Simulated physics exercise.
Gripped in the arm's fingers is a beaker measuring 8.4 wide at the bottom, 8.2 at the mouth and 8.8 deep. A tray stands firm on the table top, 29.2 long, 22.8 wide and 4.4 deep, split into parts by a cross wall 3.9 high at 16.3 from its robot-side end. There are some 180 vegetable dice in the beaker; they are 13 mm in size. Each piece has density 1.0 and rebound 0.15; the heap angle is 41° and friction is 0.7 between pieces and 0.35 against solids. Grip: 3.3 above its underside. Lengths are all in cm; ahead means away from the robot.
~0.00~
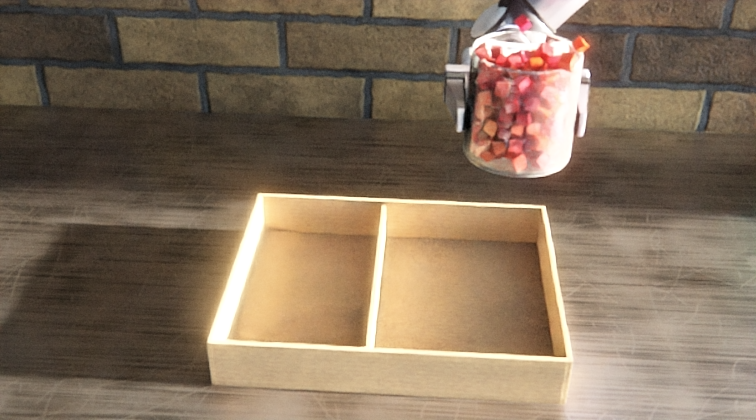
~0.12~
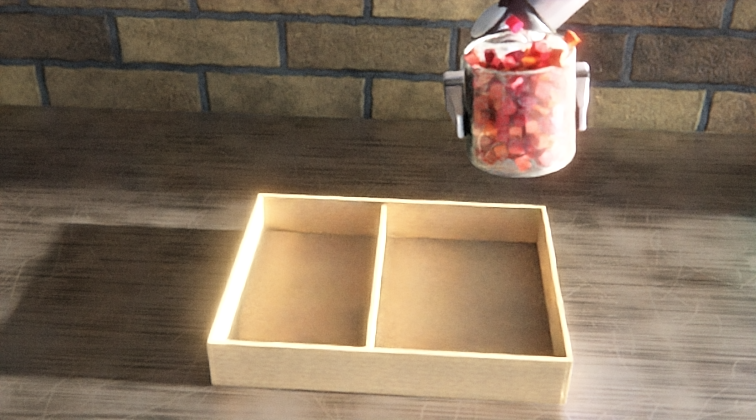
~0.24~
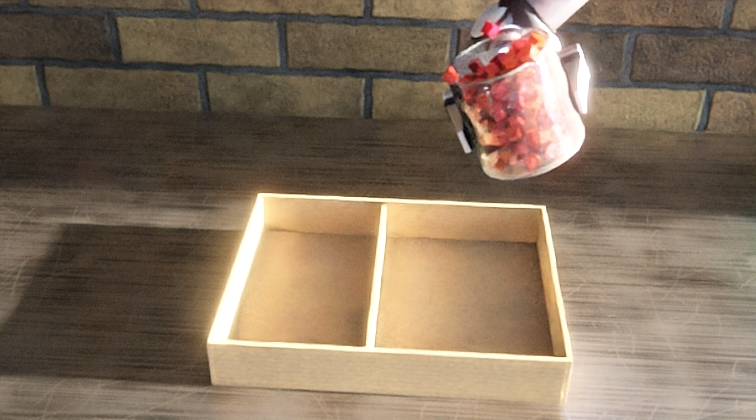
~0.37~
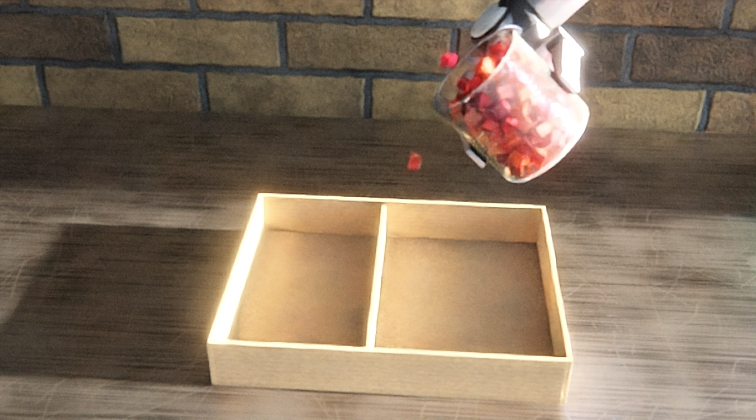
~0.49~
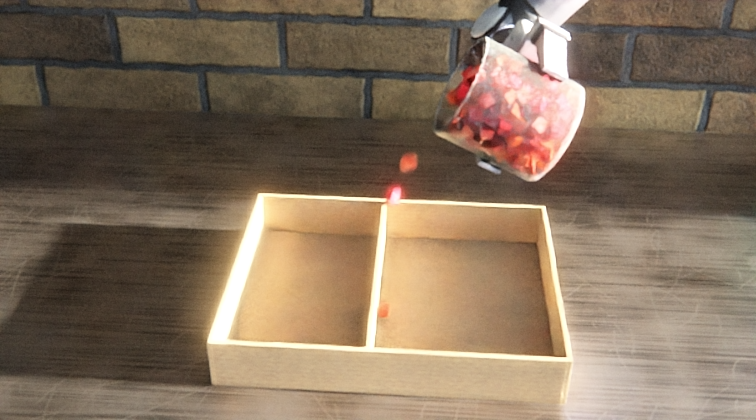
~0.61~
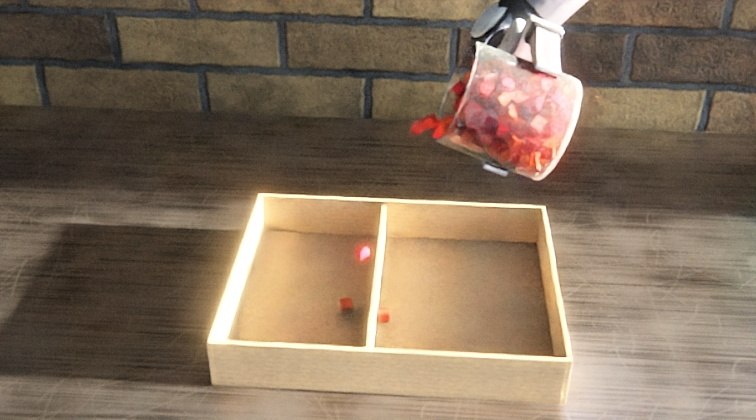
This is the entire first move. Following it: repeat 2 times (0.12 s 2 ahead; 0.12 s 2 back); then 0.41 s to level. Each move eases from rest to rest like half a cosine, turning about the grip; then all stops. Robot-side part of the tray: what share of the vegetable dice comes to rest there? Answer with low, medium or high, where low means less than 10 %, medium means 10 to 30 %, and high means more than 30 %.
Low.
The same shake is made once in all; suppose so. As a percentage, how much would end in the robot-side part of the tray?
5 per cent or so.
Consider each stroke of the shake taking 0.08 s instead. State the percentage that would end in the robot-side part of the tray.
Estimate for that case: 10 %.
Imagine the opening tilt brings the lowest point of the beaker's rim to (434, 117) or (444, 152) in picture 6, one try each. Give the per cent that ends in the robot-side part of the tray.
Close to 0 percent for the first and close to 20 percent for the second.
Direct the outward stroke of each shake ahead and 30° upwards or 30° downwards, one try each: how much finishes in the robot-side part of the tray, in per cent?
It comes to around 5 per cent on the first try and around 0 per cent on the second.
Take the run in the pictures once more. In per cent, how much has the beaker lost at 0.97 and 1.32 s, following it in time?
The share out is 10 per cent at the earlier time and 10 per cent at the later one.
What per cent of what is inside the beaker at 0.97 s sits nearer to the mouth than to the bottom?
Mouth half share: Roughly 45 %.
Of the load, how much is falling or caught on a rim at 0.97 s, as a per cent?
Reading at that time: Some 3 per cent.
After 0.97 s, tilted 70° forward, highest piece 24 above the table; 170 in the beaker, 6 in the far-side part, 4 in the robot-side part, 5 in flight or on a rim.
After 1.32 s, tilted 28° forward, highest piece 26 above the table; 165 in the beaker, 11 in the robot-side part, 9 in the far-side part.
After 1.70 s, level, highest piece 26 above the table; 165 in the beaker, 11 in the robot-side part, 9 in the far-side part.
After 2.75 s, level, highest piece 26 above the table; 165 in the beaker, 11 in the robot-side part, 9 in the far-side part.
At rest, 165 in the beaker, 11 in the robot-side part, 9 in the far-side part. That is 6 % in the robot-side part of the tray.
